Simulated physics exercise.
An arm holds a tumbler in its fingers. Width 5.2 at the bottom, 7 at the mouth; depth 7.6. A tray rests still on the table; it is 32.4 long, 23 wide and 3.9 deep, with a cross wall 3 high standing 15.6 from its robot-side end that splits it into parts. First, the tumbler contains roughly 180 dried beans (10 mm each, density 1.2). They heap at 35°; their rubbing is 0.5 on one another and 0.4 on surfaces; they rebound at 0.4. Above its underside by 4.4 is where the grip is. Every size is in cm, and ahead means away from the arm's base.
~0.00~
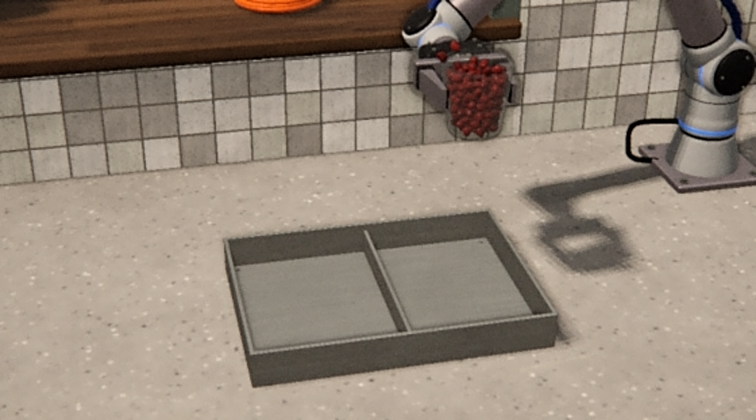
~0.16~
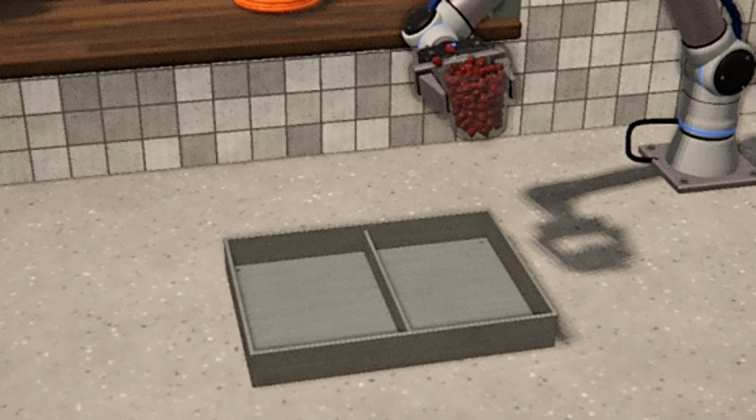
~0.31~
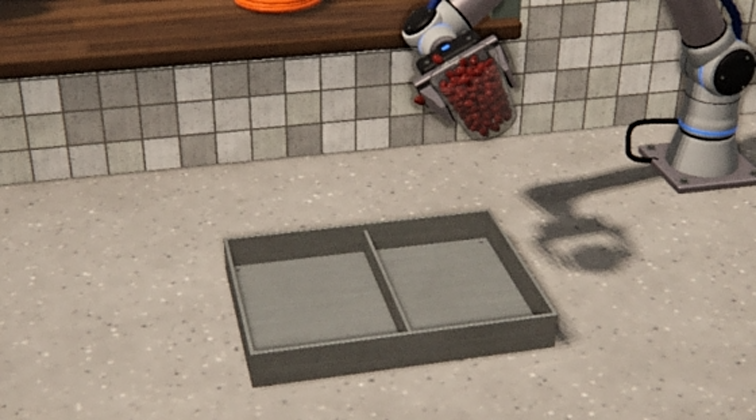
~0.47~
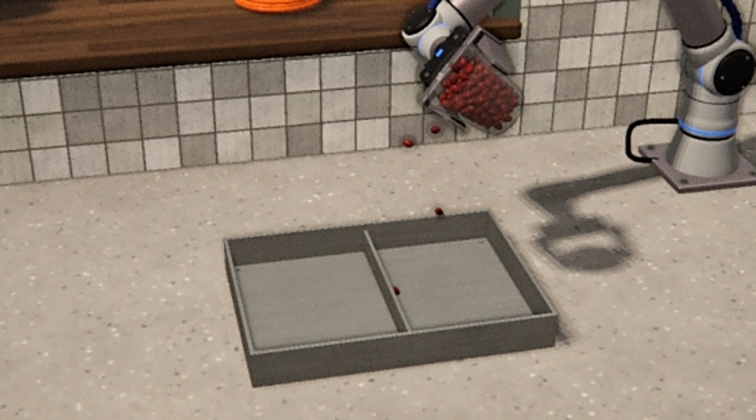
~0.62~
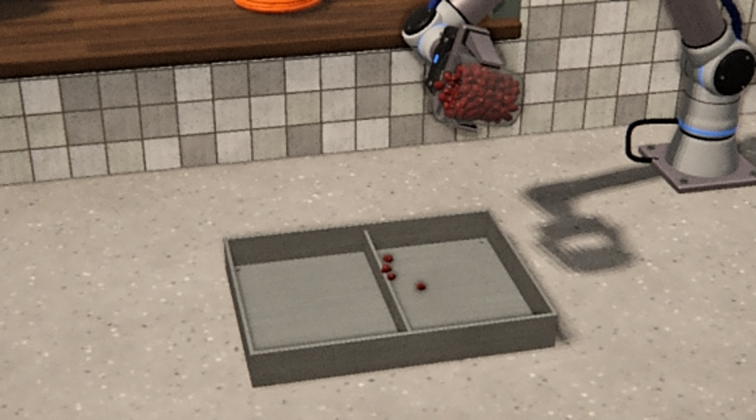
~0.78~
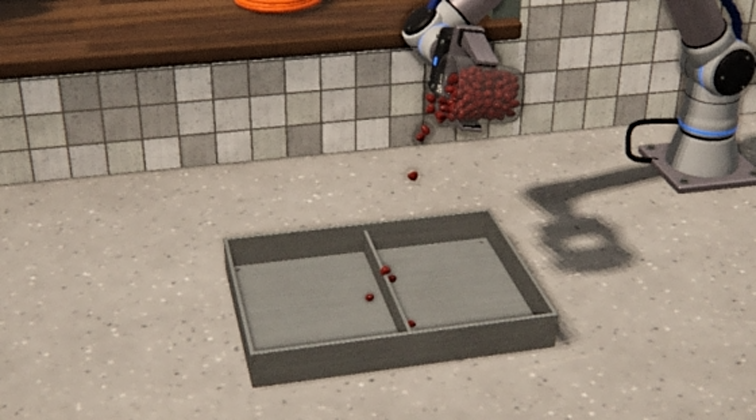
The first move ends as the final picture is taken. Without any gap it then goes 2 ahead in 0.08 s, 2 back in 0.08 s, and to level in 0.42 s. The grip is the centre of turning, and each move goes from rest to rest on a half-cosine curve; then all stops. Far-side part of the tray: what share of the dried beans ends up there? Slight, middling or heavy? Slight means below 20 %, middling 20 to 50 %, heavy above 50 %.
Middling.
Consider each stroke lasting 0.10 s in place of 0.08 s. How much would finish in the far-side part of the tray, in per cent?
15 %.
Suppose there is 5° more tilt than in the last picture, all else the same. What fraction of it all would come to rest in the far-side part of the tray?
About 40 percent.
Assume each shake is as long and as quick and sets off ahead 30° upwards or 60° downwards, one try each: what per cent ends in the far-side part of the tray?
Some 35 and 10 per cent.
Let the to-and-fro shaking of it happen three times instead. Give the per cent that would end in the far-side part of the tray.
Roughly 40 percent.
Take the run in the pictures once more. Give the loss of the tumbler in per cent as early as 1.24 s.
Around 45 % is out.
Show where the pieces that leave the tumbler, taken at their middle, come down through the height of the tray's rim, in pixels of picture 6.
(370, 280).
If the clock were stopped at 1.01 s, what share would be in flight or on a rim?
Estimated fraction: Near 36 %.
After 1.01 s, tilted 74° forward, highest piece 26 above the table; 108 in the tumbler, 6 in the robot-side part, 4 in the far-side part, 66 in flight or on a rim.
After 1.24 s, tilted 14° forward, highest piece 28 above the table; 98 in the tumbler, 53 in the far-side part, 30 in the robot-side part, 3 in flight or on a rim.
After 1.56 s, level, highest piece 27 above the table; 98 in the tumbler, 55 in the far-side part, 31 in the robot-side part.
After 2.61 s, level, highest piece 27 above the table; 98 in the tumbler, 55 in the far-side part, 31 in the robot-side part.
At rest, 98 in the tumbler, 55 in the far-side part, 31 in the robot-side part. That is 30 % in the far-side part of the tray.
